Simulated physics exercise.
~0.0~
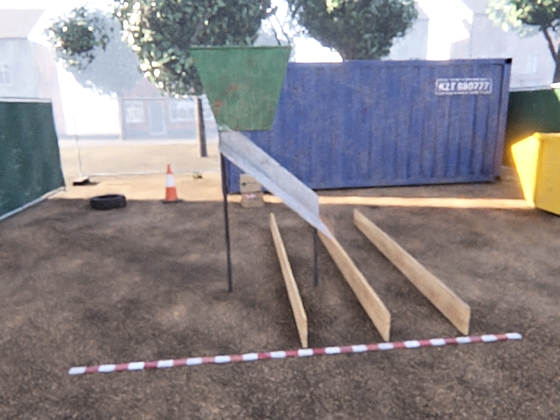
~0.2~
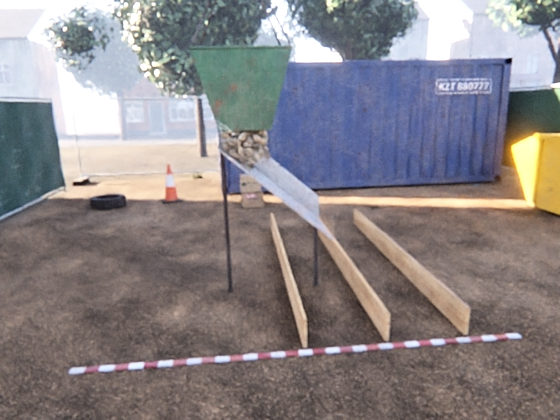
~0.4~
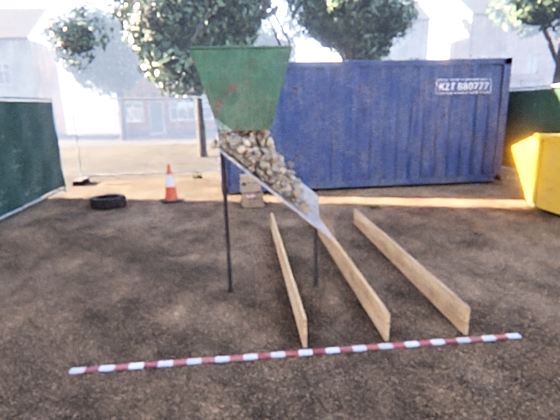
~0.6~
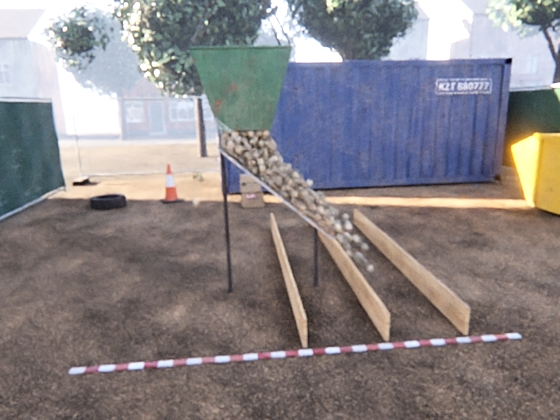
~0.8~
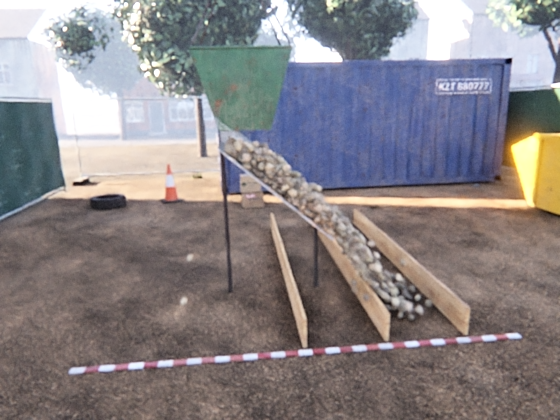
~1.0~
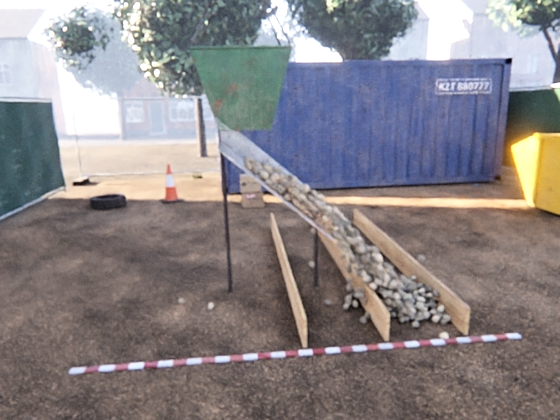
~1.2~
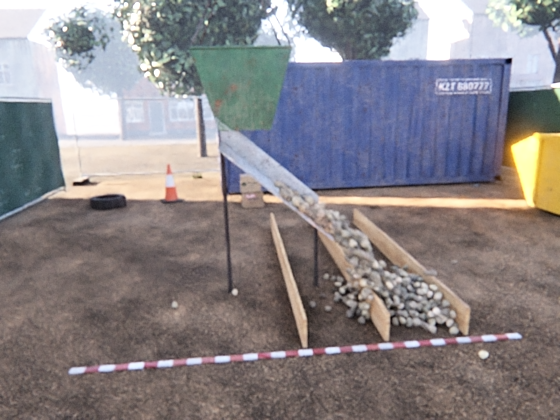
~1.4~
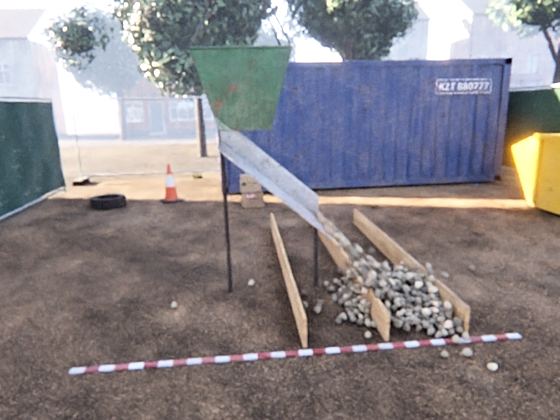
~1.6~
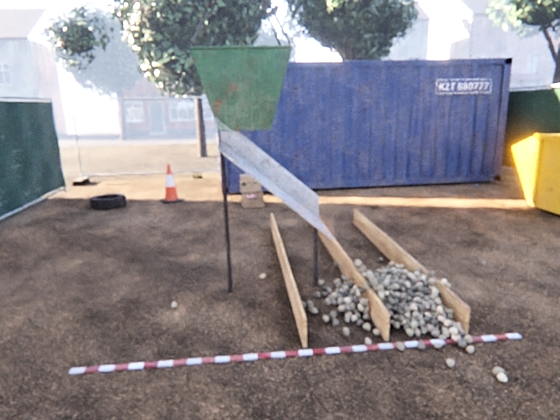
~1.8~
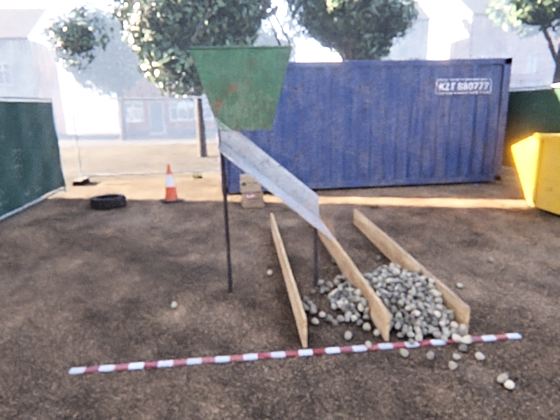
A green hopper let out a load of round stones, which slid down a steel chute and tumbled between wooden boards on the ground, most piling up in the right bay, some in the left, and a few rolling past the striped staff.
